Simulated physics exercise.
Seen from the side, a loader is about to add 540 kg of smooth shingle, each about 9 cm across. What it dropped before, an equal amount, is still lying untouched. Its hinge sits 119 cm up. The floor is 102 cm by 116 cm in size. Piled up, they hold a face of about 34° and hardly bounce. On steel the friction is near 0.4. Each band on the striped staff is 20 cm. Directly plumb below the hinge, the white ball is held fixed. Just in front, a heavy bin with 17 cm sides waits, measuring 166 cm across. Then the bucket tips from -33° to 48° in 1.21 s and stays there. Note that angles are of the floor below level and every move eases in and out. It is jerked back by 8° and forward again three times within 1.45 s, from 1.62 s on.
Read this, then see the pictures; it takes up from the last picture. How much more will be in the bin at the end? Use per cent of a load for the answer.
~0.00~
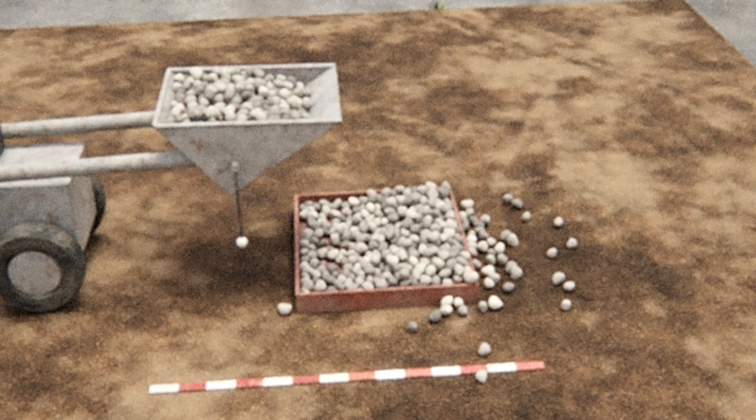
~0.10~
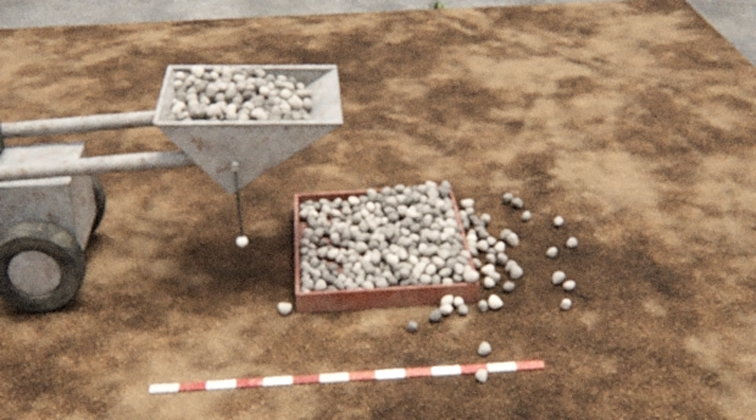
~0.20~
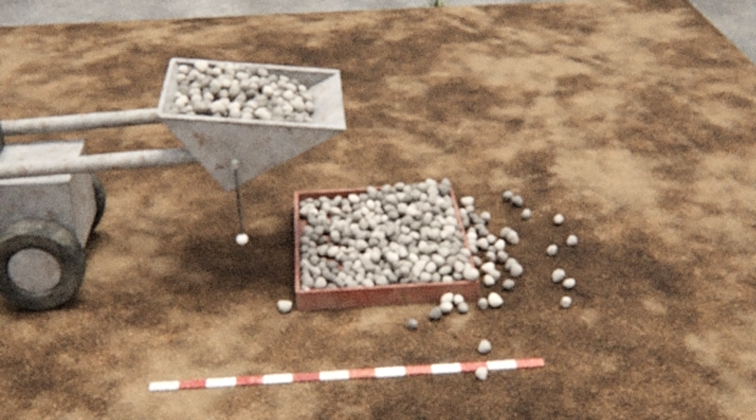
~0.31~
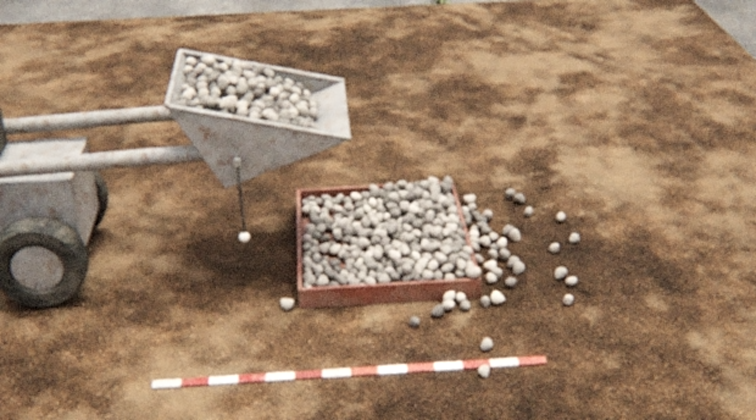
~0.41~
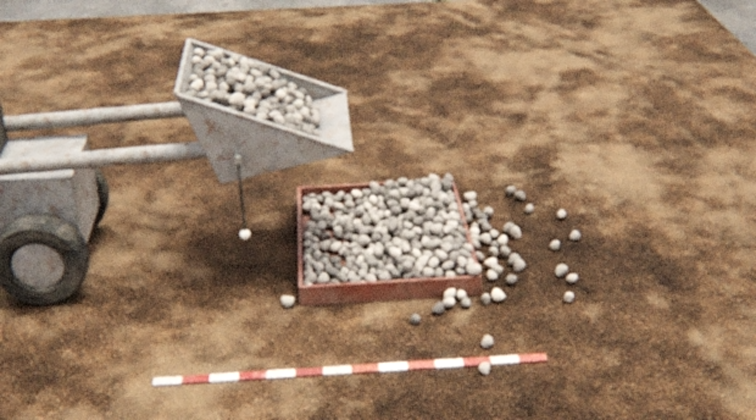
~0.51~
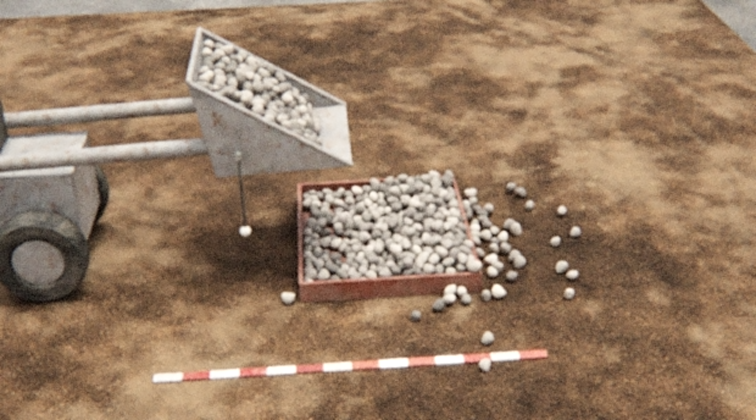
Roughly 82 per cent of a load more.
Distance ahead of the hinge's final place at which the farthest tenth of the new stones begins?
It comes to around 120 centimetres.
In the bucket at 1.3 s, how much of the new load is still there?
Held: Around 30 % of the load.
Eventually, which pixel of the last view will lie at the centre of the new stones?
Near (348, 221).
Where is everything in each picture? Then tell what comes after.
In the first frame, the bucket is at -33°, its lip at (341, 121); the top of the load is at (218, 83). The earlier load is highest near (432, 225), 30 cm above ground level, 91 % in the bin, 9 % beside or beyond the bin.
The second frame shows lip at (342, 123), floor tilted -31°, highest stones at (214, 82); the stones move at 0.1 m/s on average.
In the third frame, the bucket is at -27°, its lip at (345, 129); the top of the load is at (206, 76); the stones move at 0.3 m/s on average.
The fourth frame shows lip at (350, 138), floor tilted -20°, highest stones at (201, 70); the stones move at 0.4 m/s on average.
The fifth frame shows lip at (353, 151), floor tilted -12°, highest stones at (207, 62); the stones move at 0.4 m/s on average.
In the sixth frame, the bucket is at -2°, its lip at (352, 165); the top of the load is at (214, 52); the stones move at 0.5 m/s on average.
After 0.9 s the floor is at 36°; in per cent of one load, 96 in the bucket, 94 in the bin, 9 beside or beyond the bin; the foremost stones are at (555, 238).
After 1.3 s the floor is at 48°; in per cent of one load, 28 in the bucket, 163 in the bin, 9 beside or beyond the bin; the foremost stones are at (555, 238).
After 3.5 s the floor is at 48°; in per cent of one load, 0 in the bucket, 9 short of the bin, 173 in the bin, 19 beside or beyond the bin; the foremost stones are at (555, 238).
After 6.3 s the floor is at 48°; in per cent of one load, 0 in the bucket, 9 short of the bin, 173 in the bin, 19 beside or beyond the bin; the foremost stones are at (555, 238). Net gain in the bin, 82.
